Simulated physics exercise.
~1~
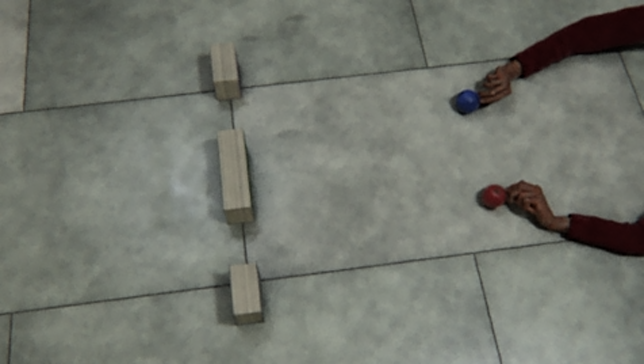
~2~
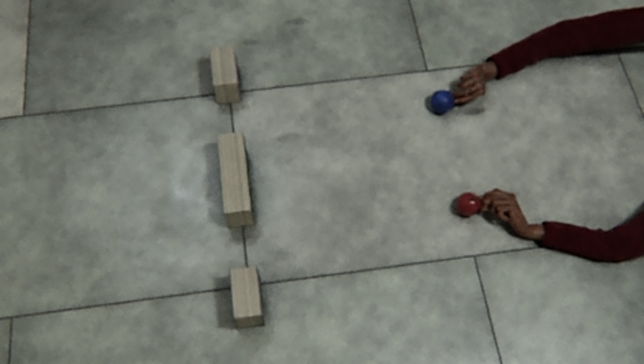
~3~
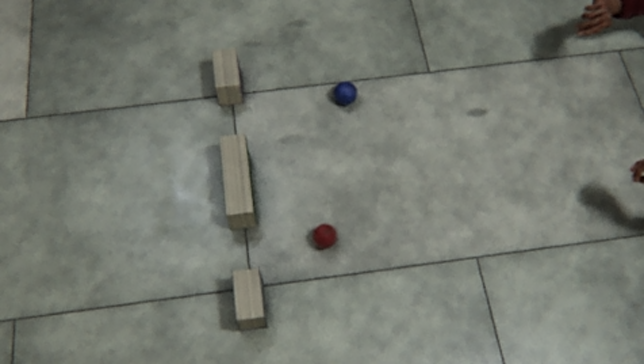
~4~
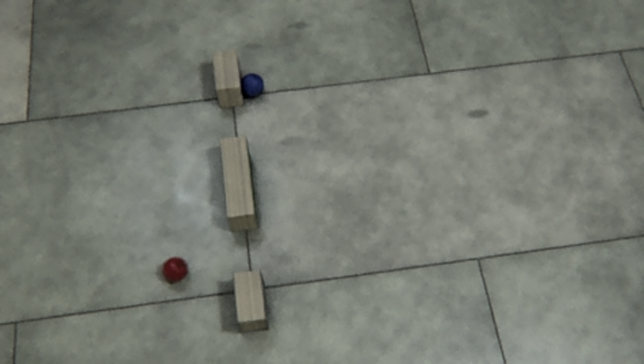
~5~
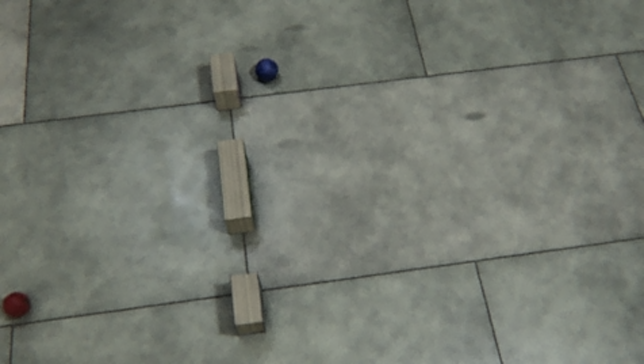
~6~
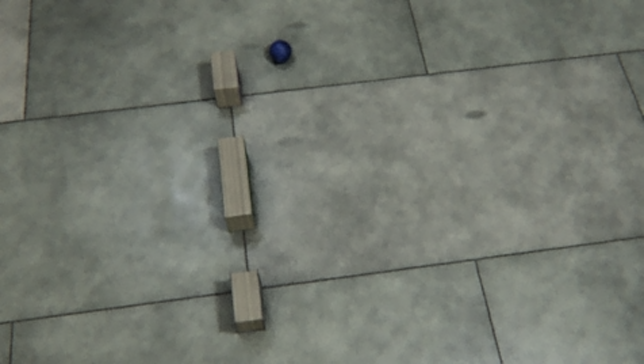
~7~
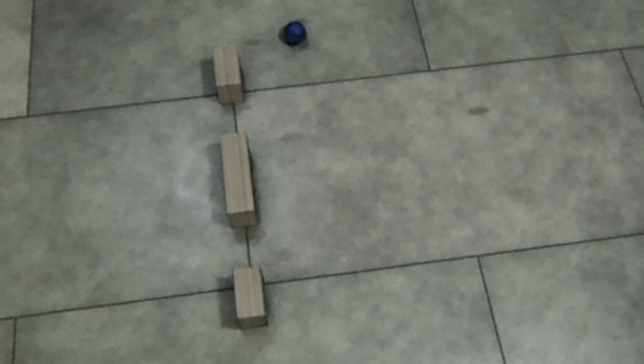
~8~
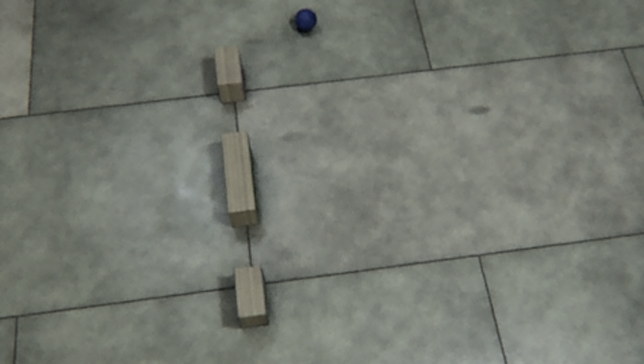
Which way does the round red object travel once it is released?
It rolls to the left, passing through the gap between the middle and lower blocks.
